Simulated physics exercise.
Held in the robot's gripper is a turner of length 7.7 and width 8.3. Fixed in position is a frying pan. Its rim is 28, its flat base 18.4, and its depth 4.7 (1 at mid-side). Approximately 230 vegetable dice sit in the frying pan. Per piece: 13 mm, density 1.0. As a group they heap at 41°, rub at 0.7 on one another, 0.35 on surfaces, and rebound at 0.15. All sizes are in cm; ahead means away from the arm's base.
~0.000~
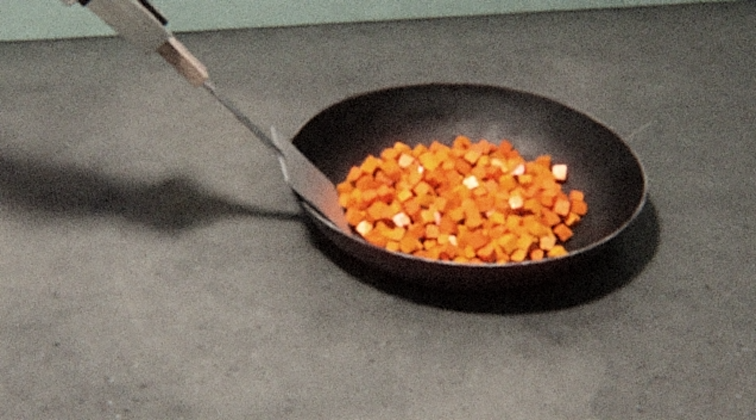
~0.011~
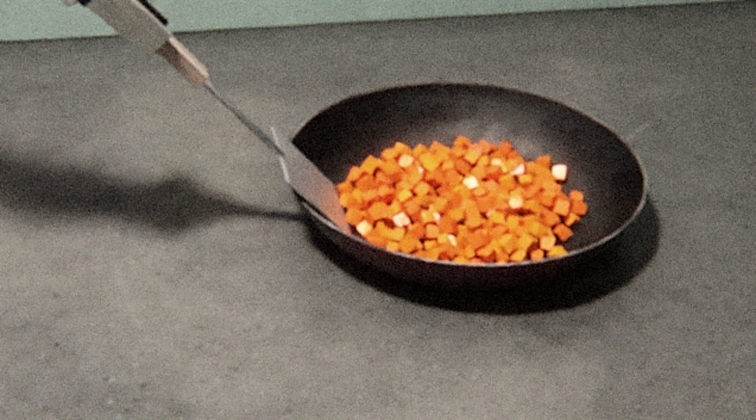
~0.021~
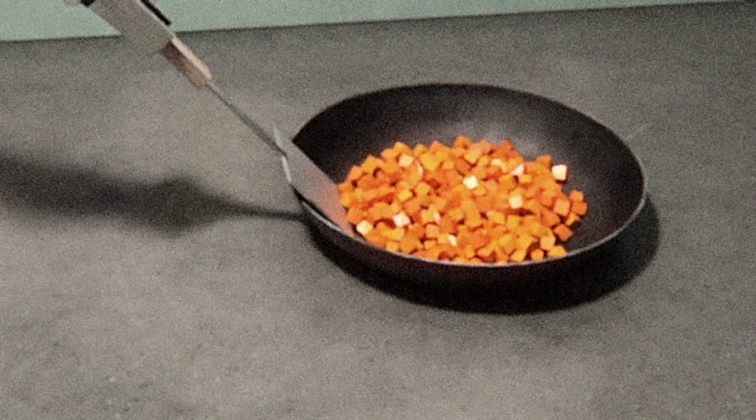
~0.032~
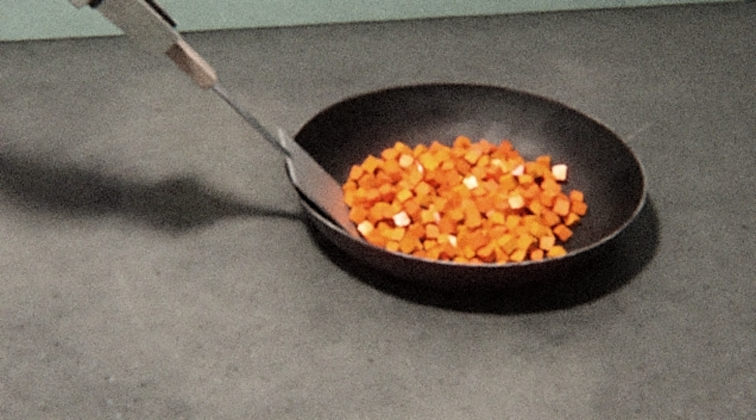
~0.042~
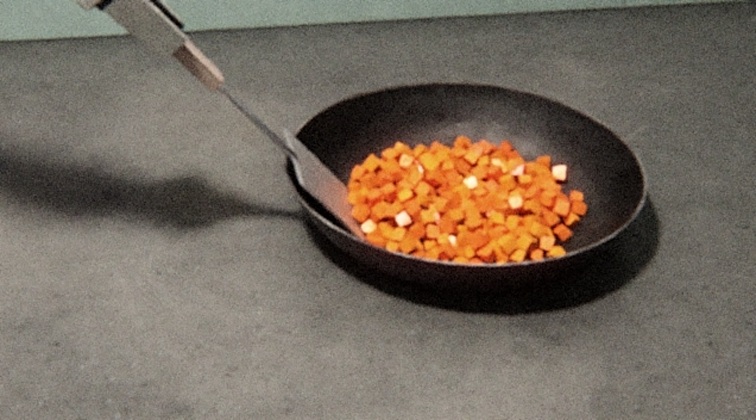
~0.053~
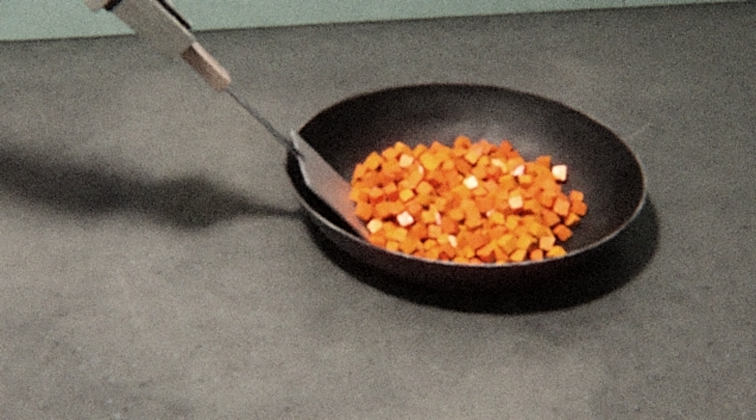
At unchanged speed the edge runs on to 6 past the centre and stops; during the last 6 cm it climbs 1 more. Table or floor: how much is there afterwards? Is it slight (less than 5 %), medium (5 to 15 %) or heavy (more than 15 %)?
Slight.
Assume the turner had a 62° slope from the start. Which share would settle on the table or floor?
It would come to roughly 5 percent.
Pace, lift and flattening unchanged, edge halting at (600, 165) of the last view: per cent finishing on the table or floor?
Roughly 30 per cent.
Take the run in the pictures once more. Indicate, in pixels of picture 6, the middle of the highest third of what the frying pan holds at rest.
Somewhere around (588, 169) in the last picture.
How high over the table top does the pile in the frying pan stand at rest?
Top of the heap: Roughly 6.0 cm above the table top.
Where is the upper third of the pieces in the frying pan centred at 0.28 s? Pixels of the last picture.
About pixel (579, 173).
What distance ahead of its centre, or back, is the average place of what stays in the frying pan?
Ahead of centre, near 5.5 centimetres.
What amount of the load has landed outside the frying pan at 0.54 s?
About 2 per cent.
By 0.17 s, sloping 50°, highest piece 3 above the table; 230 in the frying pan.
By 0.28 s, sloping 50°, highest piece 6 above the table; 230 in the frying pan.
By 0.54 s, sloping 50°, highest piece 6 above the table; 225 in the frying pan, 5 on the table or floor.
By 1.59 s, sloping 50°, highest piece 6 above the table; 225 in the frying pan, 5 on the table or floor.
Final count, 225 in the frying pan, 5 on the table or floor. That is 2 % on the table or floor.
